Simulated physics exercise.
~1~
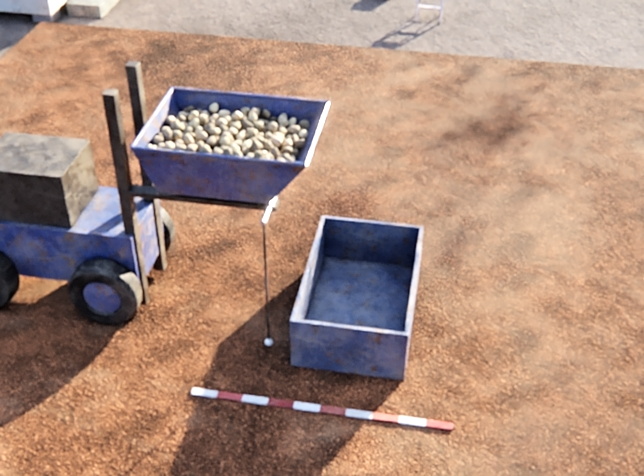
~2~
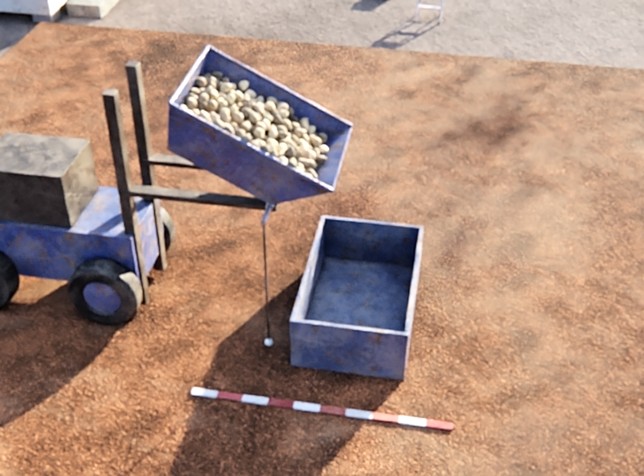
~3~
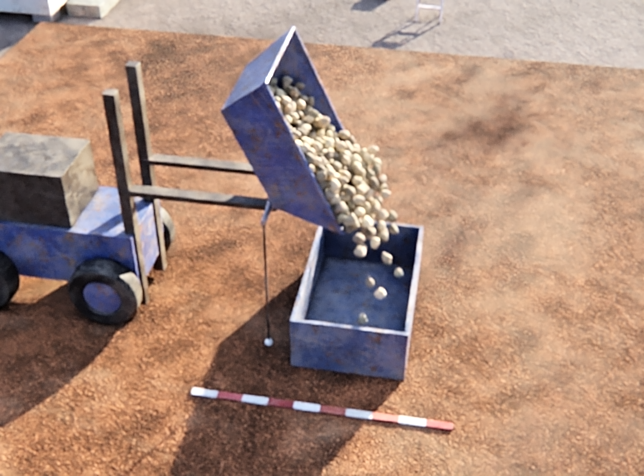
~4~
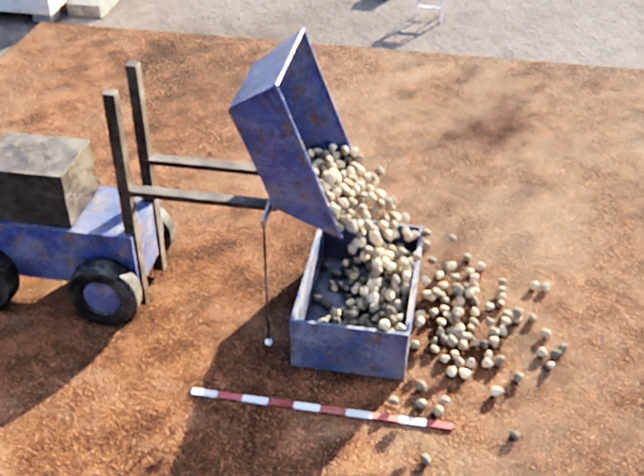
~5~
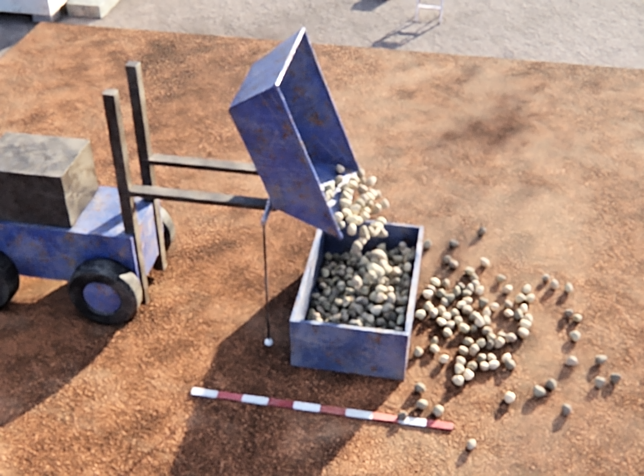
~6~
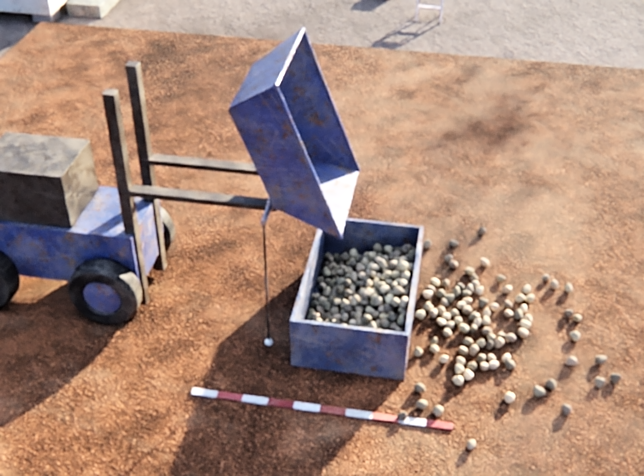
A blue skip heaped with pale rounded cobbles sits raised on the forks of a blue fork truck at the left, seen from above on a sunlit building site of reddish-brown ground. An open blue bin waits empty to the right, with a red and white banded pole lying in front. The skip tips steeply to the right, and the cobbles slide to its lower edge and pour out. Most drop into the bin, while others scatter over the ground beyond it. The skip stays tilted and empties, leaving the bin holding most of the load and stray cobbles lying to its right.
